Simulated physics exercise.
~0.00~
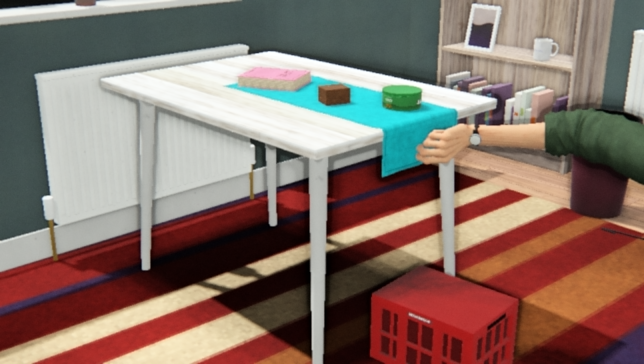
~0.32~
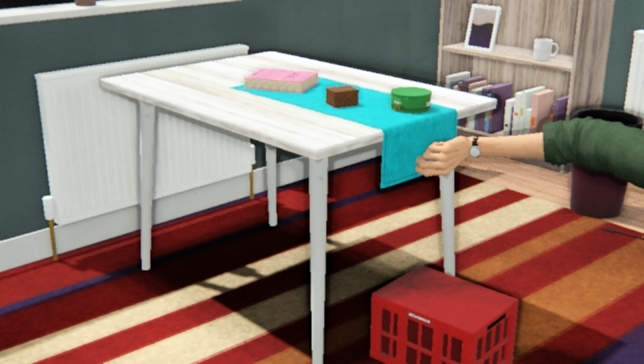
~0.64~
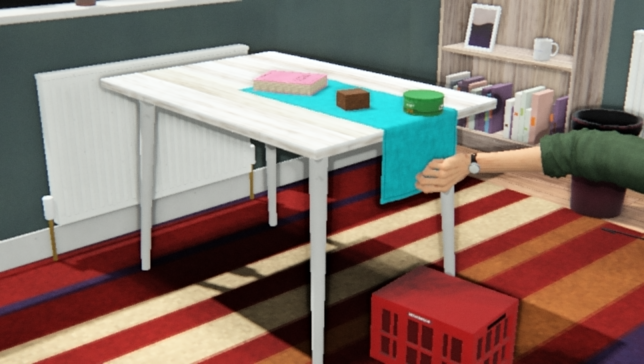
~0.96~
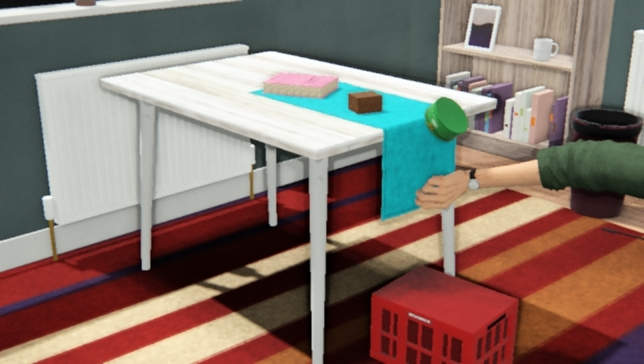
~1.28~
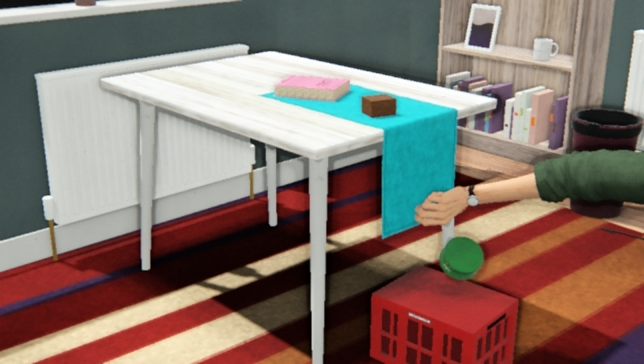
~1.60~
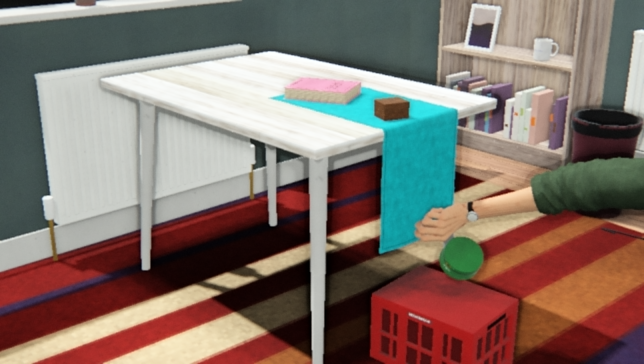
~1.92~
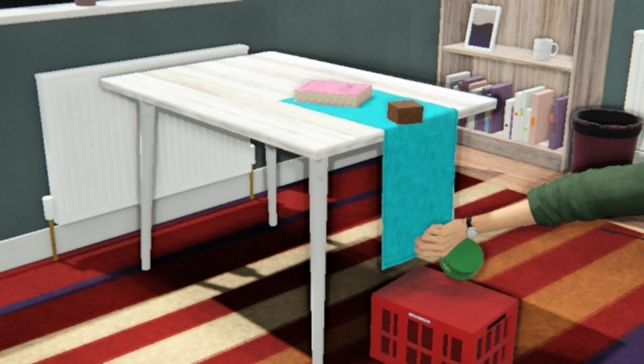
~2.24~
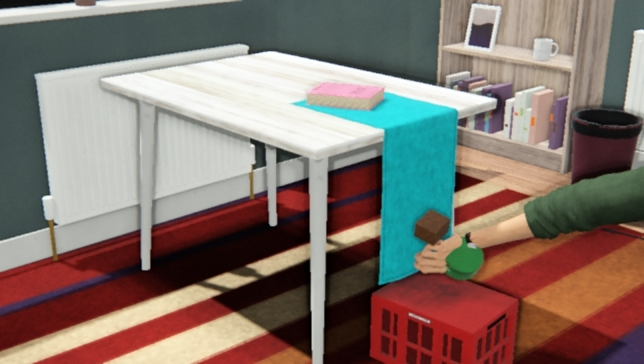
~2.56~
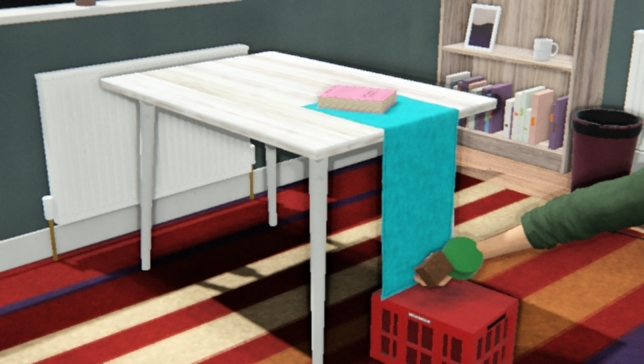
In a room with a striped rug, a radiator and a bookshelf, a still camera looks slightly down on a white wooden table. A turquoise scarf lies across it beneath a pink book, a brown block and a green tub, its end hanging above a red crate. A hand at the right draws the hanging end steadily downward, carrying the items toward the edge. The green tub tips over first and drops beside the hand above the crate. The brown block follows, tumbling down near it. Finally the hem reaches the crate, with only the pink book still on the table.
